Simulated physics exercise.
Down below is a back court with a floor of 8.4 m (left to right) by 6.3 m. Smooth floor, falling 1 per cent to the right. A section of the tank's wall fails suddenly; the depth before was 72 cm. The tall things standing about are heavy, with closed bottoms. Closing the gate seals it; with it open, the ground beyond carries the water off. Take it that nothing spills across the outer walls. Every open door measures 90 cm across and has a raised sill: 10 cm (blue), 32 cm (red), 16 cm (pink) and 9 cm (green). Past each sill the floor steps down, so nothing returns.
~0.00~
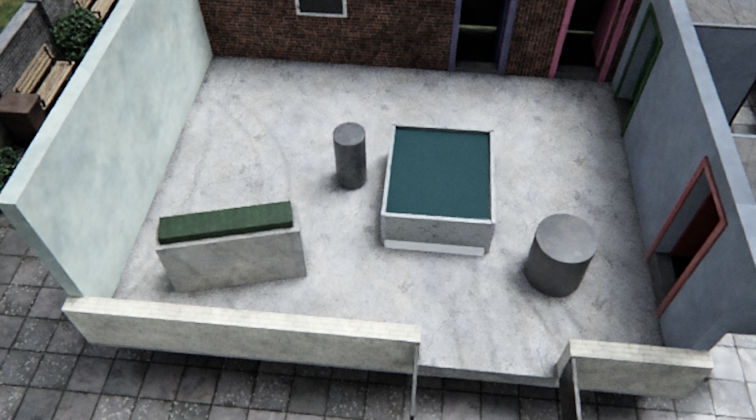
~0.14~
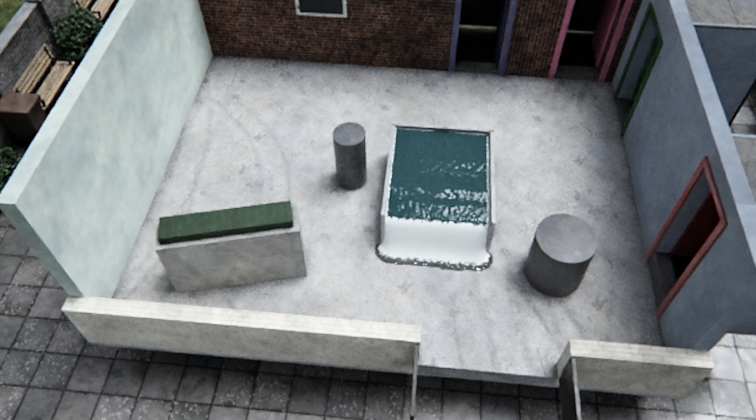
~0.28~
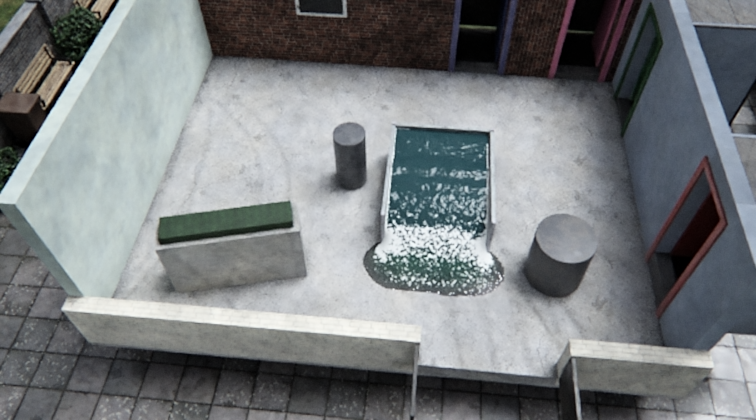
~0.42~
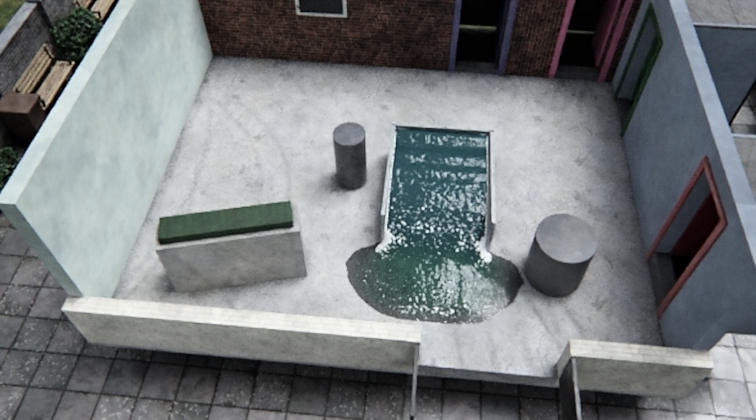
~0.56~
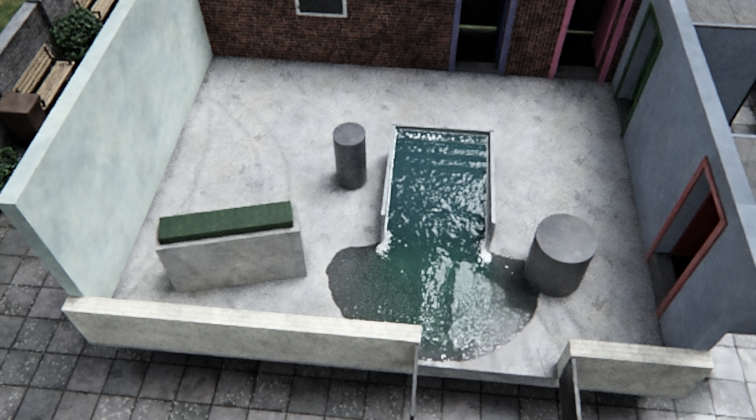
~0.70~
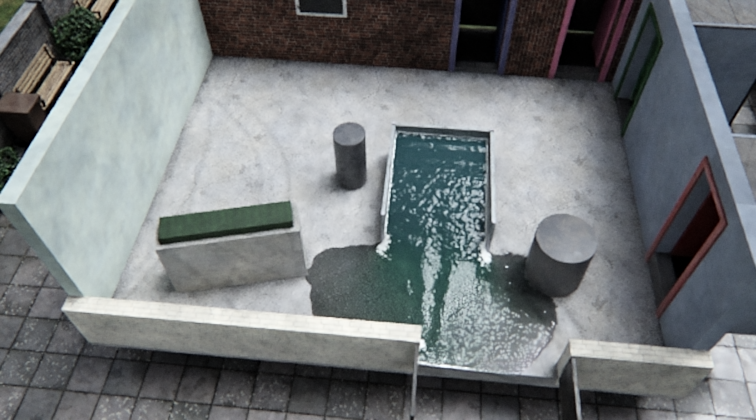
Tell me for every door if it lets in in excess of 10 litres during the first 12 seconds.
One by one: Blue door: Within the allowance; red door: Within the allowance; pink door: Within the allowance; green door: Within the allowance.
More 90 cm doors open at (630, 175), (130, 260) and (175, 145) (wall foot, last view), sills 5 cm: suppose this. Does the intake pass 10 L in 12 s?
Less, more, less.
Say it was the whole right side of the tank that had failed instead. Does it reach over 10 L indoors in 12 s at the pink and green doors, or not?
Well, against that limit, at pink it's too much, and at green it's too much.
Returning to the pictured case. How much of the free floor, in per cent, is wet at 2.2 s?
Wet share: Near 20 percent.
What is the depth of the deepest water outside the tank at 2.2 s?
Max depth: About 31 centimetres.
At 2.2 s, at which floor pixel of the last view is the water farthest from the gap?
(115, 320).
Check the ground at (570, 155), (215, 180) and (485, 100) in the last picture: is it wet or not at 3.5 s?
First spot not yet wet, second not yet wet, third not yet wet.
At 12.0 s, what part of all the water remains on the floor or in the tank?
Some 44 out of every hundred parts.
After 1.4 s water covers 15 % of the floor and is deepest (40 cm) near (401, 336); blue door not reached, red door not reached, pink door not reached, green door not reached.
After 2.2 s water covers 20 % of the floor and is deepest (31 cm) near (400, 347); blue door not reached, red door not reached, pink door not reached, green door not reached.
After 3.5 s water covers 25 % of the floor and is deepest (30 cm) near (104, 319); blue door not reached, red door 4 cm at the sill, 0 L in, pink door not reached, green door not reached.
After 7.0 s water covers 65 % of the floor and is deepest (8 cm) near (339, 341); blue door not reached, red door 3 cm at the sill, 0 L in, pink door not reached, green door 1 cm at the sill, 0 L in.
After 12.0 s water covers 75 % of the floor and is deepest (6 cm) near (662, 372); blue door 3 cm at the sill, 0 L in, red door 4 cm at the sill, 0 L in, pink door 3 cm at the sill, 0 L in, green door 2 cm at the sill, 0 L in.
